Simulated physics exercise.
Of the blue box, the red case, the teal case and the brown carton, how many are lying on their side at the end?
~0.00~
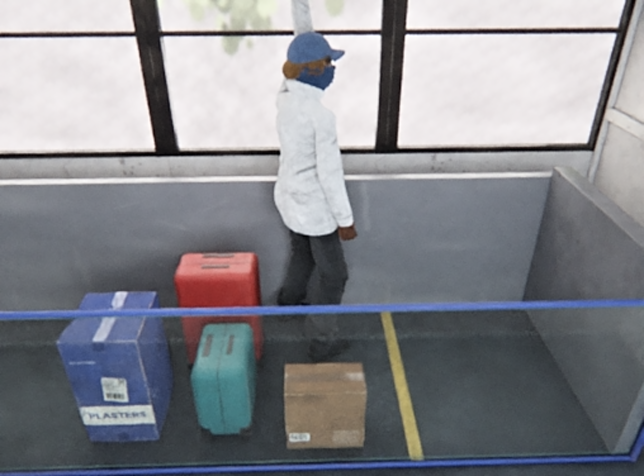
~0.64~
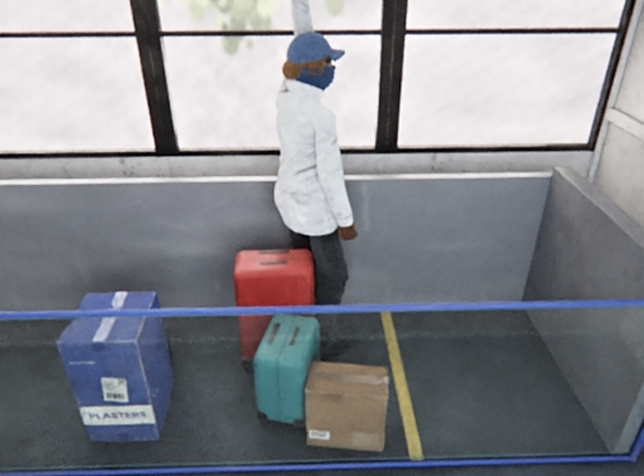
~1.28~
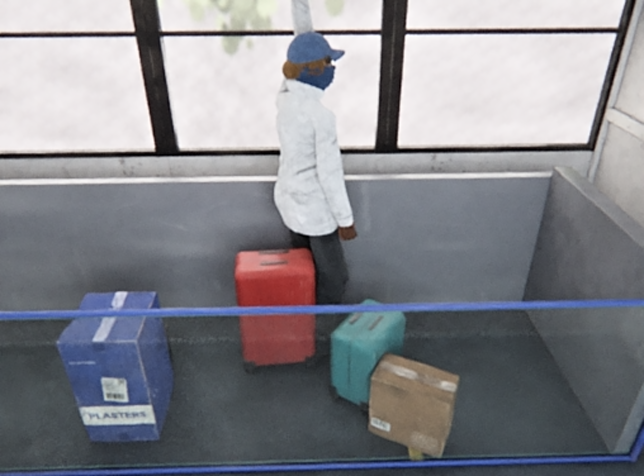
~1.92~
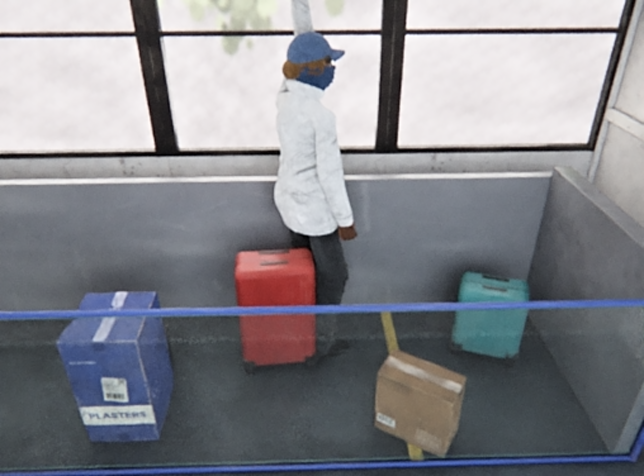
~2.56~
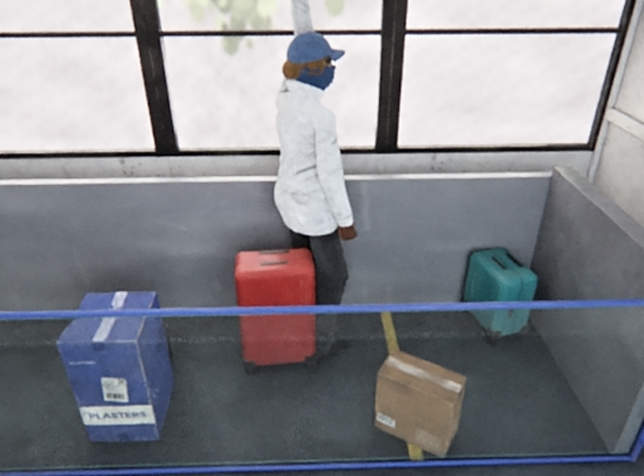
None of them are lying on their side. The blue box, the red case, the teal case and the brown carton all end upright.
A person stands still as luggage slides right, the teal case rolling past the yellow line.
